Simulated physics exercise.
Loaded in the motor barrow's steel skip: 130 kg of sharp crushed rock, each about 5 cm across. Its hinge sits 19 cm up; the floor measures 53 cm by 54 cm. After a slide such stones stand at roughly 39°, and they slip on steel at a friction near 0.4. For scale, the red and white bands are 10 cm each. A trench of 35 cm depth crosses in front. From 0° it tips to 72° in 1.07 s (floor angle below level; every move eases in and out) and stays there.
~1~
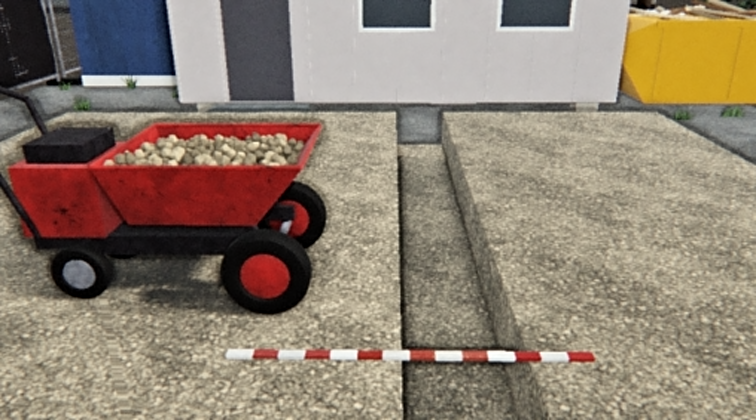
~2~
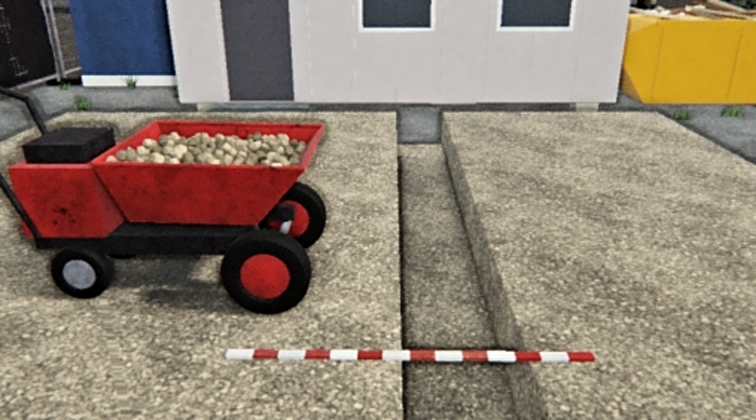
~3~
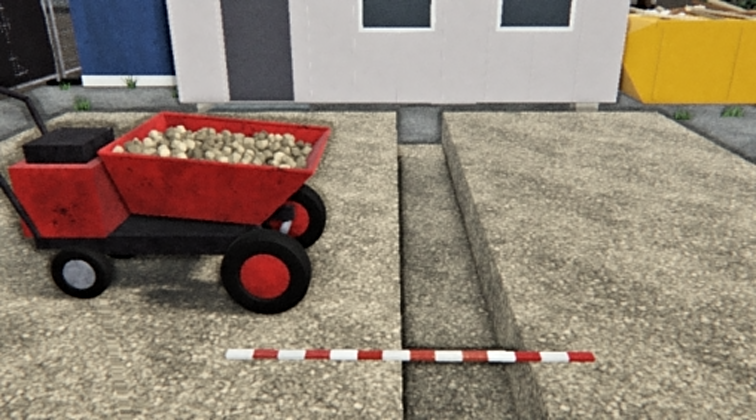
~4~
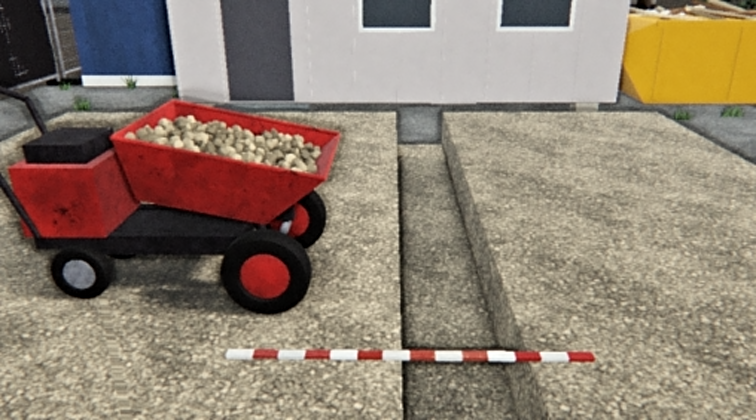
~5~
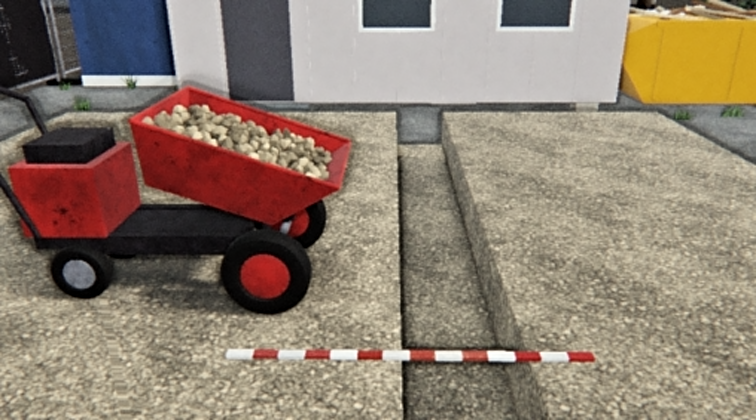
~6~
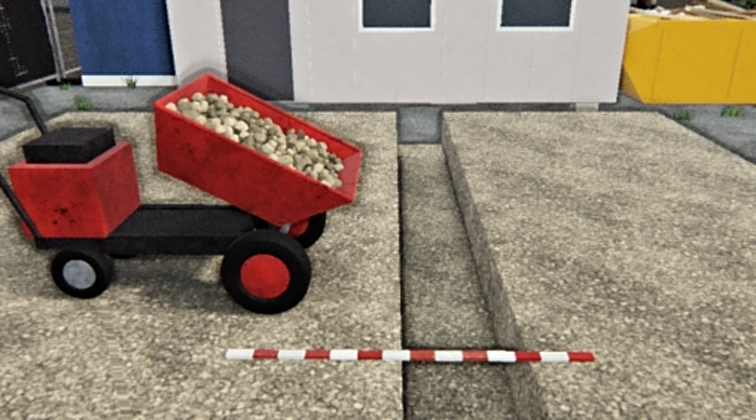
The red skip of a motor barrow, loaded with pale rounded stones, tilts forward gradually, its rear rising and its front lip dipping towards a trench on the right, while the wheels stay still behind a red and white striped pole.
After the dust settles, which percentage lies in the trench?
Close to 100 in a hundred.
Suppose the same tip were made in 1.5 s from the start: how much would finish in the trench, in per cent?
It would be near 100 per cent.
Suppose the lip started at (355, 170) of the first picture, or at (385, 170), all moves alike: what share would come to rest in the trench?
Near 95 per cent from the first place, 80 from the second.
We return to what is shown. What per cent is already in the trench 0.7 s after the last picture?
About 30 per cent by then.
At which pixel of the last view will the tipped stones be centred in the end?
Near (444, 327).
Then, 0.4 s after the last picture the floor is at 61°, 100 % in the skip; the foremost stones are at (381, 226).
Then, 0.7 s after the last picture the floor is at 72°, 68 % in the skip, 1 % short of the trench, 31 % in the trench; the foremost stones are at (481, 337).
Then, 1.1 s after the last picture the floor is at 72°, 31 % in the skip, 1 % short of the trench, 69 % in the trench; the foremost stones are at (492, 325).
Then, 3.0 s after the last picture the floor is at 72°, 0 % in the skip, 100 % in the trench; the foremost stones are at (490, 315).
